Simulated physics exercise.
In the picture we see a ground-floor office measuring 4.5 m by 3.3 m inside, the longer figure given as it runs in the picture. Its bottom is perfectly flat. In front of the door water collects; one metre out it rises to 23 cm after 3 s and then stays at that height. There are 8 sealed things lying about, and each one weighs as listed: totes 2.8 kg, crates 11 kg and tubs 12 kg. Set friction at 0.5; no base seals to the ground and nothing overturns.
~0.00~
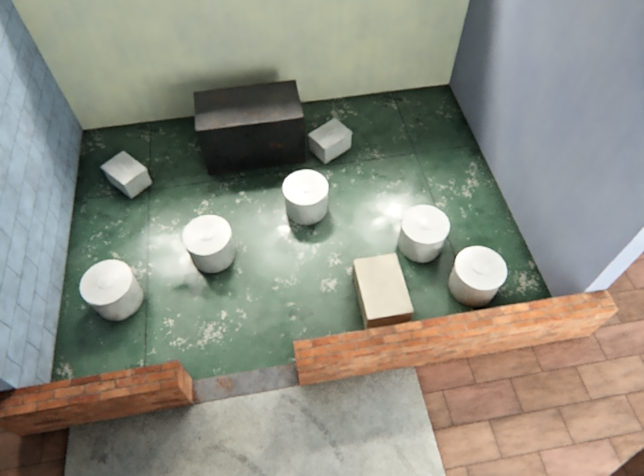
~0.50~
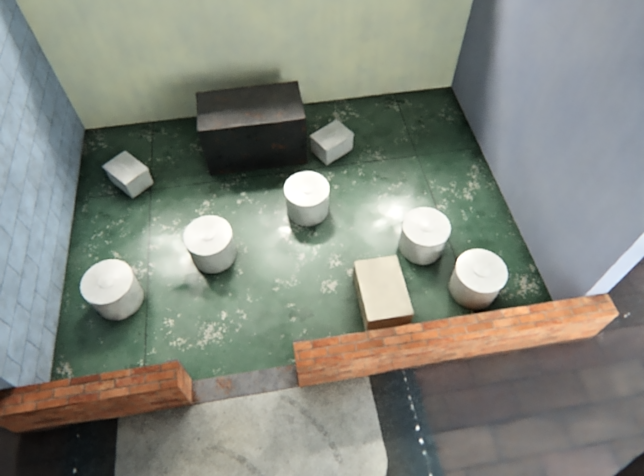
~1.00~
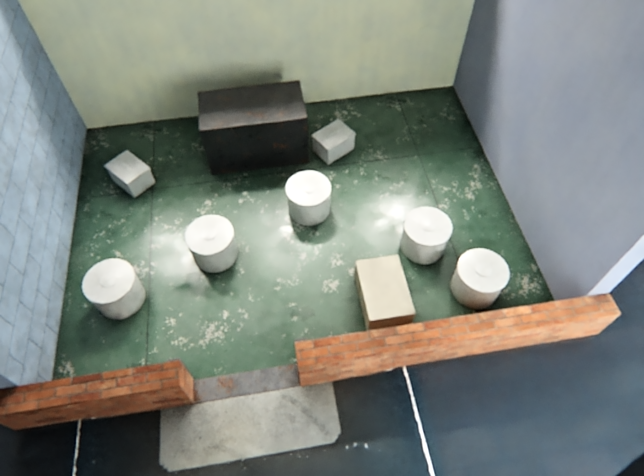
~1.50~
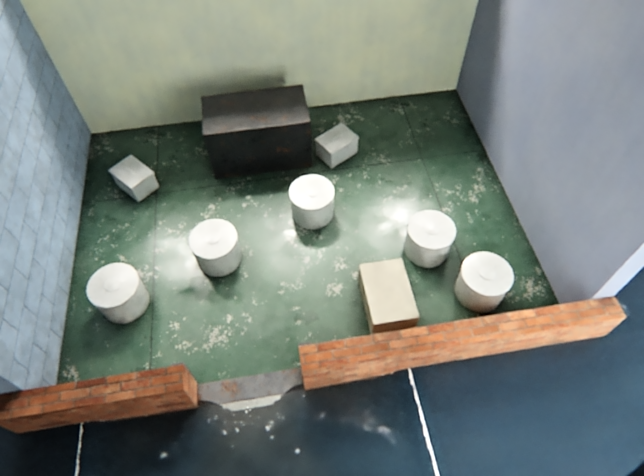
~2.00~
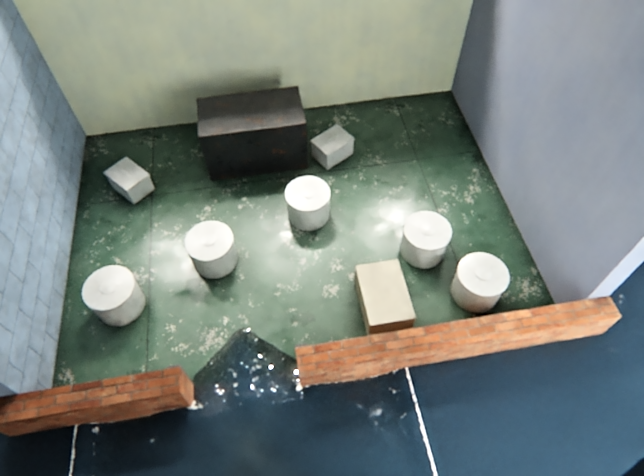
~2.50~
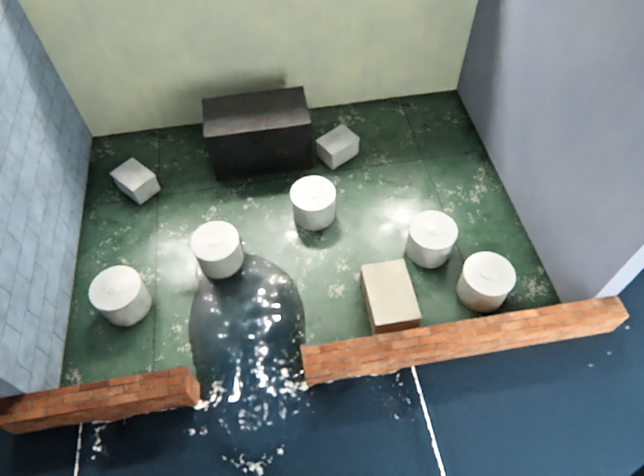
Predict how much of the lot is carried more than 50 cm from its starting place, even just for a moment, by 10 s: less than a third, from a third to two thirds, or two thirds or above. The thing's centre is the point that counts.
My guess is it lands in the middle band.
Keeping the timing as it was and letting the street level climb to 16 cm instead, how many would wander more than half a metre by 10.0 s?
I count 1 of them in that case.
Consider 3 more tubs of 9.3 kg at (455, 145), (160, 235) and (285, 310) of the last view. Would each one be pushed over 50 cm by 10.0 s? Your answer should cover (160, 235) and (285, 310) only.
Note: Item 1 above threshold; item 2 above threshold.
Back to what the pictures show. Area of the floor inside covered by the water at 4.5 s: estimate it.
Roughly 7.5 m2 of it is wet.
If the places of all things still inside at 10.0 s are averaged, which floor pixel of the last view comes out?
Centred roughly on (332, 207).
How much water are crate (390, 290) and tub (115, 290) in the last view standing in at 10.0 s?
Around 3 cm and 6 cm.
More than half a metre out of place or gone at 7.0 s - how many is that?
By my reckoning, 4.
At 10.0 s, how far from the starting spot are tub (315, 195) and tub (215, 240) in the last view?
The first is 140 cm from its start, the second 200 cm.
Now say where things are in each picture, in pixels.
In the first picture, a tote at (123, 167) rests on the ground; a crate at (383, 285), on the bottom; water covers 0.0 m2; 0 of 8 have shifted.
In the second picture, a tote at (125, 167), on the bottom; a crate at (383, 287), on the bottom; water covers 0.0 m2; 0 of 8 have shifted.
In the third picture, a tote at (127, 166), on the bottom; a crate at (385, 286) rests on the ground; water covers 0.0 m2; 0 of 8 have shifted.
In the fourth picture, a tote at (131, 171), on the bottom; a crate at (388, 290), on the bottom; 0.0 m2 under water; 0 of 8 have shifted.
In the fifth picture, a tote at (126, 173) rests on the ground; a crate at (385, 291) rests on the ground; 0.2 m2 under water; 0 of 8 have shifted.
In the sixth picture, a tote at (132, 174) rests on the ground; a crate at (390, 291), on the bottom; water covers 1.0 m2; 0 of 8 have shifted.
After 3.5 s 0 of 8 are over 50 cm from their spots; 0 afloat.
After 4.5 s 1 of 8 are over 50 cm from their spots; 0 afloat.
After 7.0 s 4 of 8 are over 50 cm from their spots; 3 afloat.
After 10.0 s 3 of 8 are over 50 cm from their spots, and 4 have been at some point; 4 afloat.
